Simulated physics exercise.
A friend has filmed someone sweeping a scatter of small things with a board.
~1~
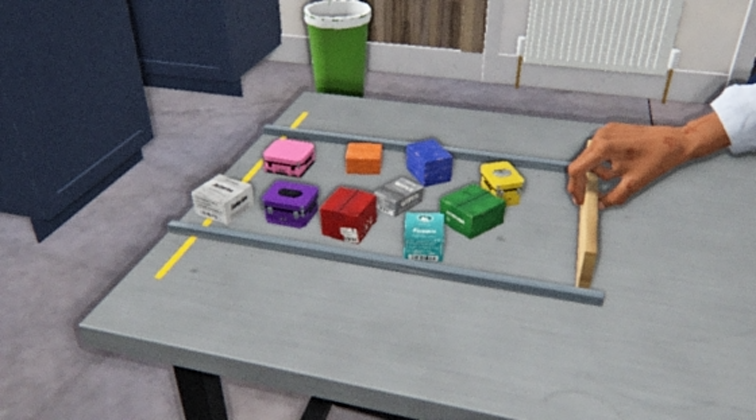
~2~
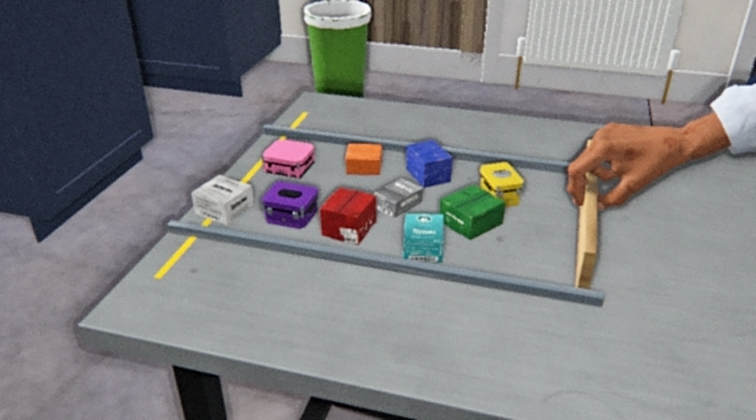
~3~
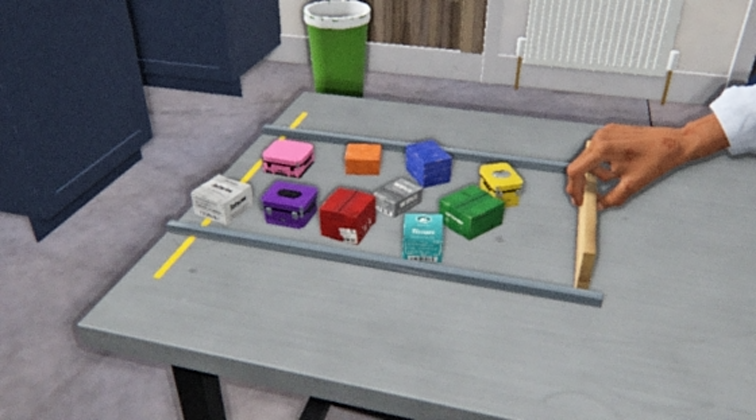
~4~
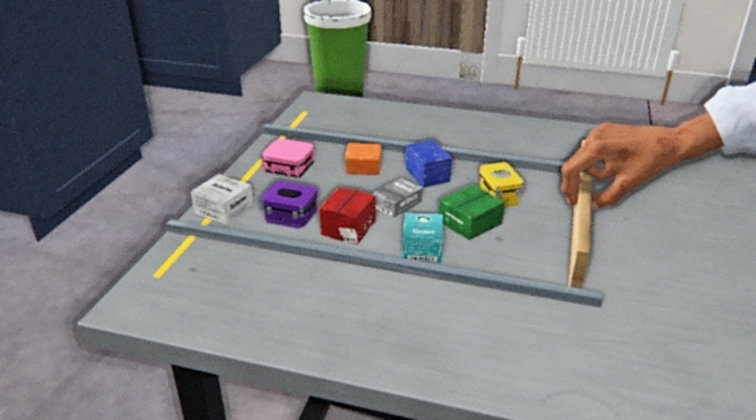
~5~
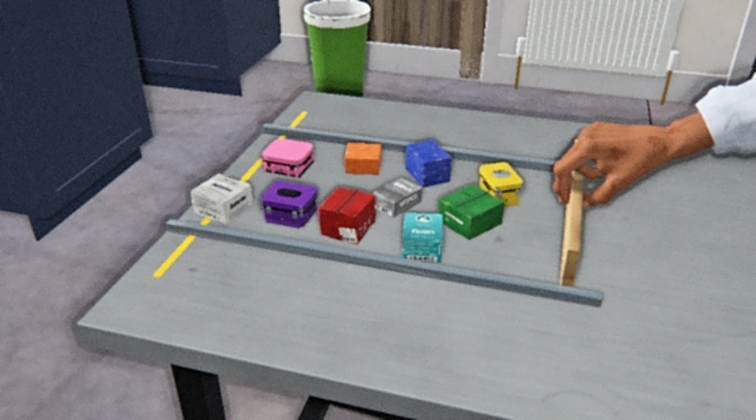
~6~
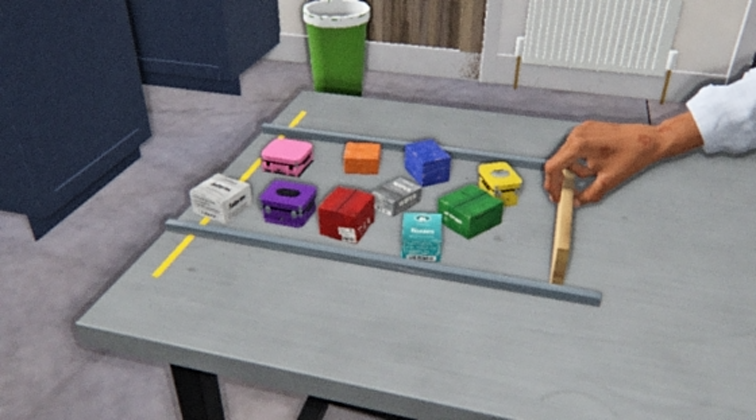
A hand slid an upright wooden board a short way left between two rails on a grey table, while the scattered colourful little boxes and cases in front of it stayed practically still.
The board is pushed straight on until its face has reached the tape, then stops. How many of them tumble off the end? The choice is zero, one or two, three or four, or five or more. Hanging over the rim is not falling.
The number that fall off is five or more.
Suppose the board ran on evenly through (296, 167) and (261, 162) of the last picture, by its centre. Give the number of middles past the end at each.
Past the end: 2 and 6.
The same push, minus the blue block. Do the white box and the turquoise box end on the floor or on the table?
The white box goes over; the turquoise box is kept.
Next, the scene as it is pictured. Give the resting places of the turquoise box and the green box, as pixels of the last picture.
First (194, 203), then (213, 178).
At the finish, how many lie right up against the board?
It touches 4.
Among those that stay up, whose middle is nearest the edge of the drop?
It is the blue block.
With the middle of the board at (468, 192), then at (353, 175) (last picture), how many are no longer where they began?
First 4, then 10.
Soon after, none off yet; white box at rest near (222, 198); pink case at rest near (288, 158); purple case at rest near (289, 204).
After that, none off yet; white box displaced a little near (204, 198); pink case displaced a little near (273, 157); purple case displaced about its own width near (250, 199).
And then, one off so far; white box off the edge; pink case displaced about its own width near (236, 154); purple case tilting well over near (165, 209).
In the end, the number that fall off is five or more; gone, grey box, red box, orange block, purple case, pink case and white box.
